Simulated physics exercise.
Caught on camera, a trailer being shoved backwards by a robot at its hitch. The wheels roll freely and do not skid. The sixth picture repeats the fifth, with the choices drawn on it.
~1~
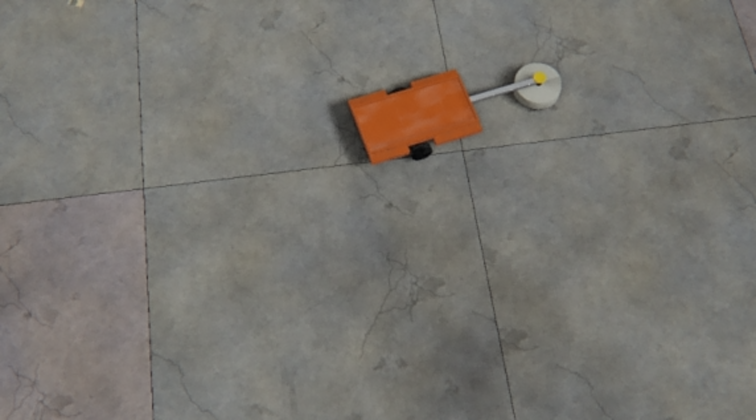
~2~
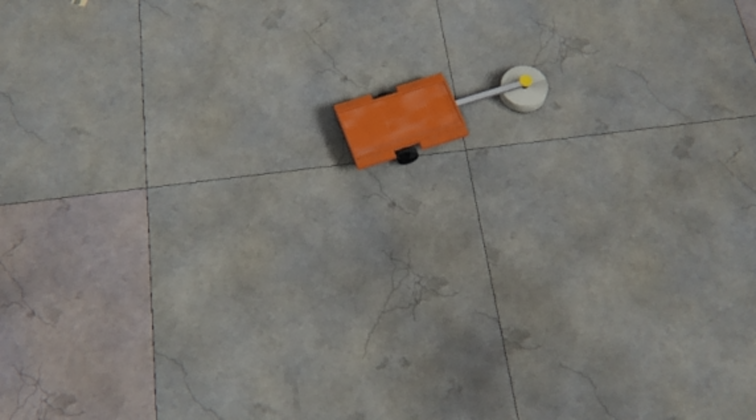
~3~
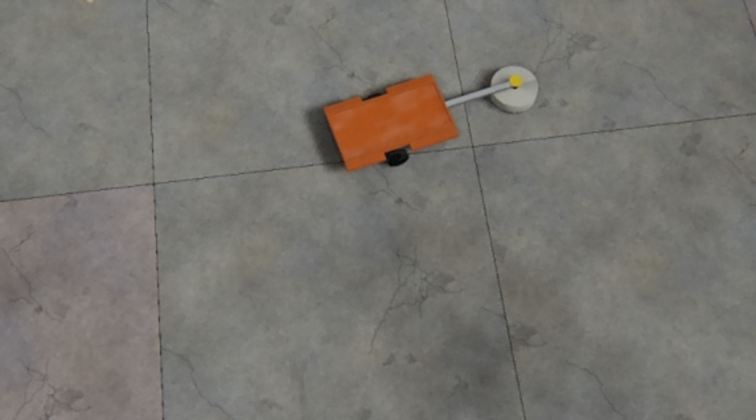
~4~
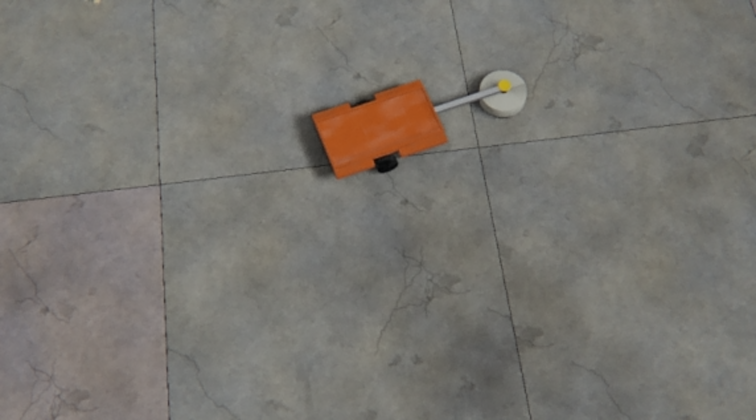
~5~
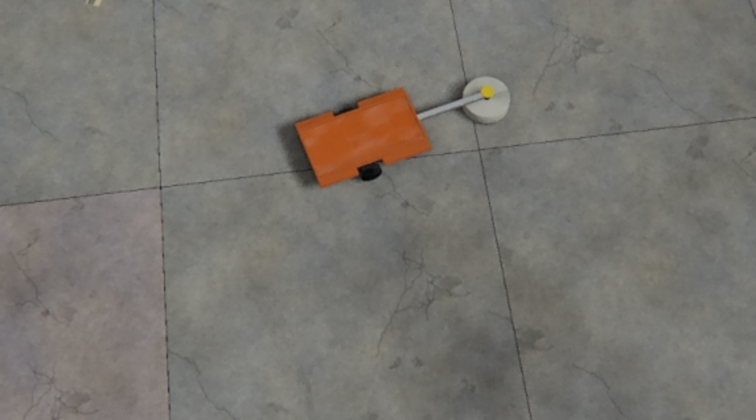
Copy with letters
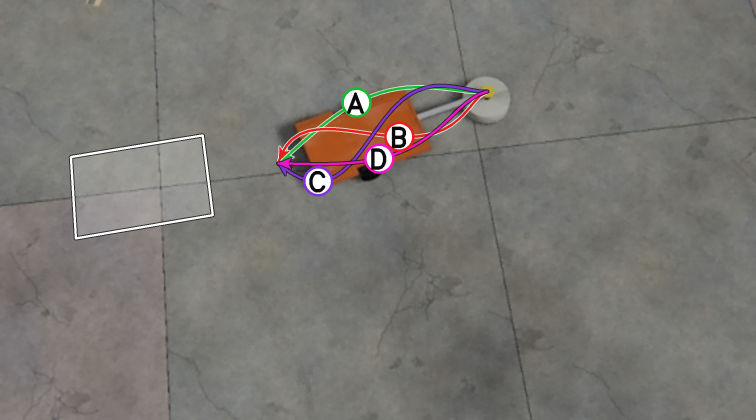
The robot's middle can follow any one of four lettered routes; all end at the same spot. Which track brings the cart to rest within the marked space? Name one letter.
With B the cart stands in the bay.
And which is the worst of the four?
The widest miss is A.
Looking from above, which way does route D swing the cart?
It turns clockwise.
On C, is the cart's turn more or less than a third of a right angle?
Less than that.
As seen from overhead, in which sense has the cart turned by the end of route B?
It turns clockwise.
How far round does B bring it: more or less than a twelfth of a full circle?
It turns less than that.
On the marked copy, A from (487, 91) via (373, 95) to (280, 161); B from (487, 91) via (381, 135) to (279, 161); C from (487, 91) via (380, 124) to (278, 163); D from (487, 91) via (397, 153) to (278, 163); the bay at (141, 186).
Taking B. A third of the way, robot (420, 143), cart (285, 153).
Two thirds of the way, robot (336, 136), cart (203, 167).
When it is over, robot (280, 170), cart (140, 186); the cart stands in the bay.
As for the rest, A leaves the cart at (197, 274), out of the bay; C leaves the cart at (155, 232), out of the bay; D leaves the cart at (142, 154), out of the bay.
